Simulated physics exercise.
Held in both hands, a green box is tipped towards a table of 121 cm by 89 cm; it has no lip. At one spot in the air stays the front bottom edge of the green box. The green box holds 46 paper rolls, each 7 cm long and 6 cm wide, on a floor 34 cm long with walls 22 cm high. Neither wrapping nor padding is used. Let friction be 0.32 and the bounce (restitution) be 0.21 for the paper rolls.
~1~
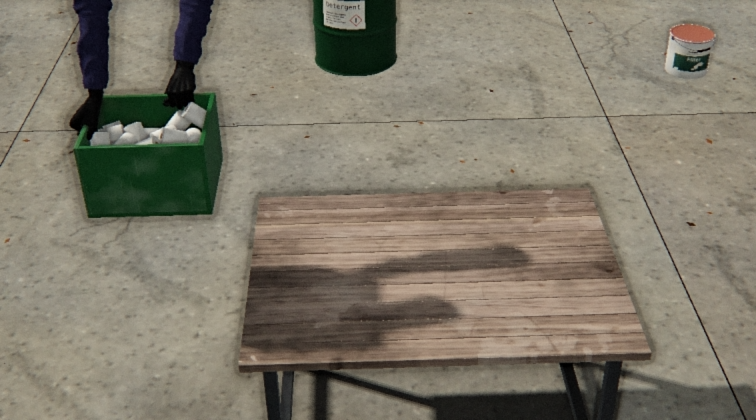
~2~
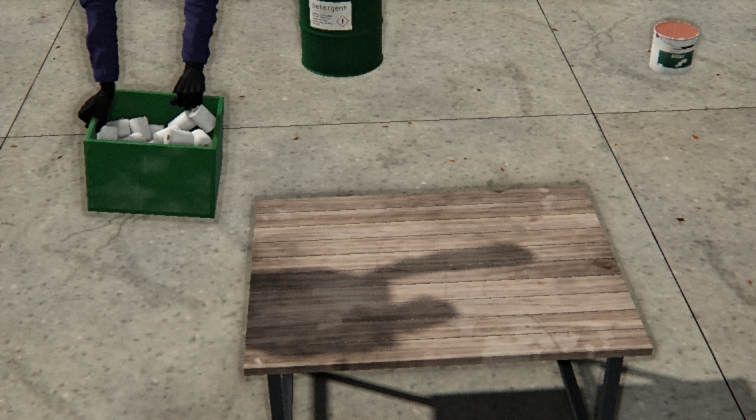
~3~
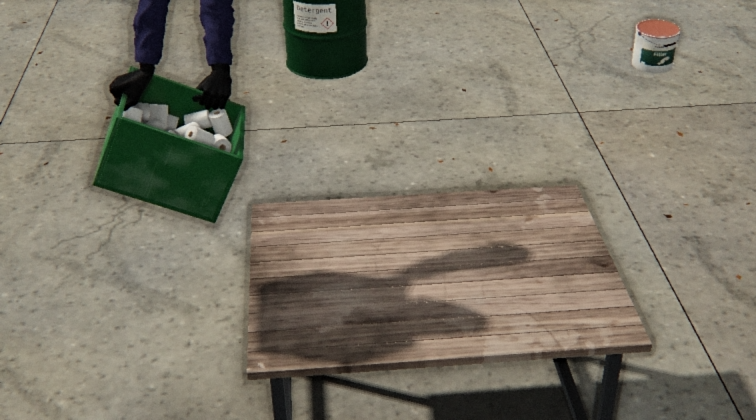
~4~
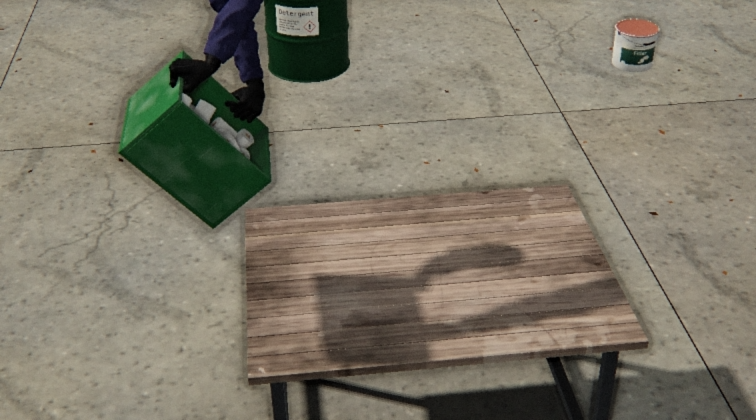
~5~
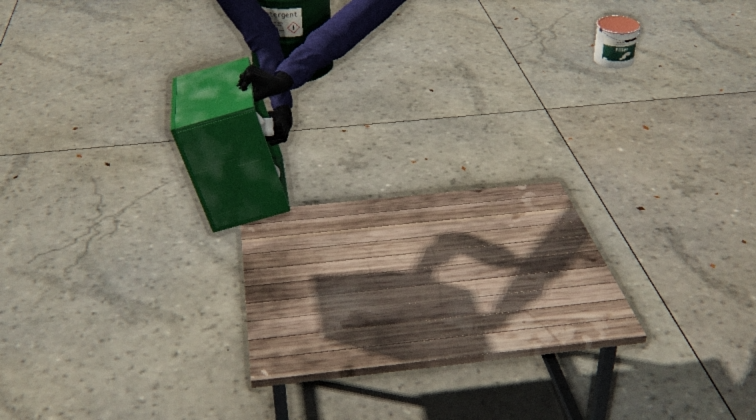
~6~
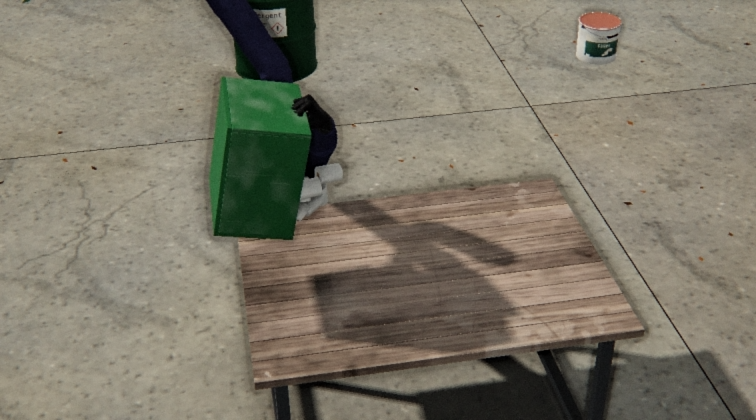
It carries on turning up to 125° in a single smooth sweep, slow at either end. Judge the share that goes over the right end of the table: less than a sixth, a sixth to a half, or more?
My guess is it stays short of a sixth.
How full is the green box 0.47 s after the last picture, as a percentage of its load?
I'd say close to 10 in a hundred.
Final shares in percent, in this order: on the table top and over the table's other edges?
The shares come out near 80 and 15 in a hundred.
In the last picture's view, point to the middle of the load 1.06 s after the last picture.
Roughly at pixel (378, 266).
Then, 0.47 s after the last picture, tilt 125°; 4 still in the green box, 38 on the table top and 4 in the air.
Then, 1.06 s after the last picture, tilt 125°; 42 on the table top, 1 over the right end of the table and 3 over the table's other edges.
Then, 1.88 s after the last picture, tilt 125°; 41 on the table top, 1 over the right end of the table and 4 over the table's other edges.
Outcome (2.94 s after the last picture), 37 on the table top, 3 over the right end of the table and 6 over the table's other edges. Asked share, 3 of 46, 7 per cent.
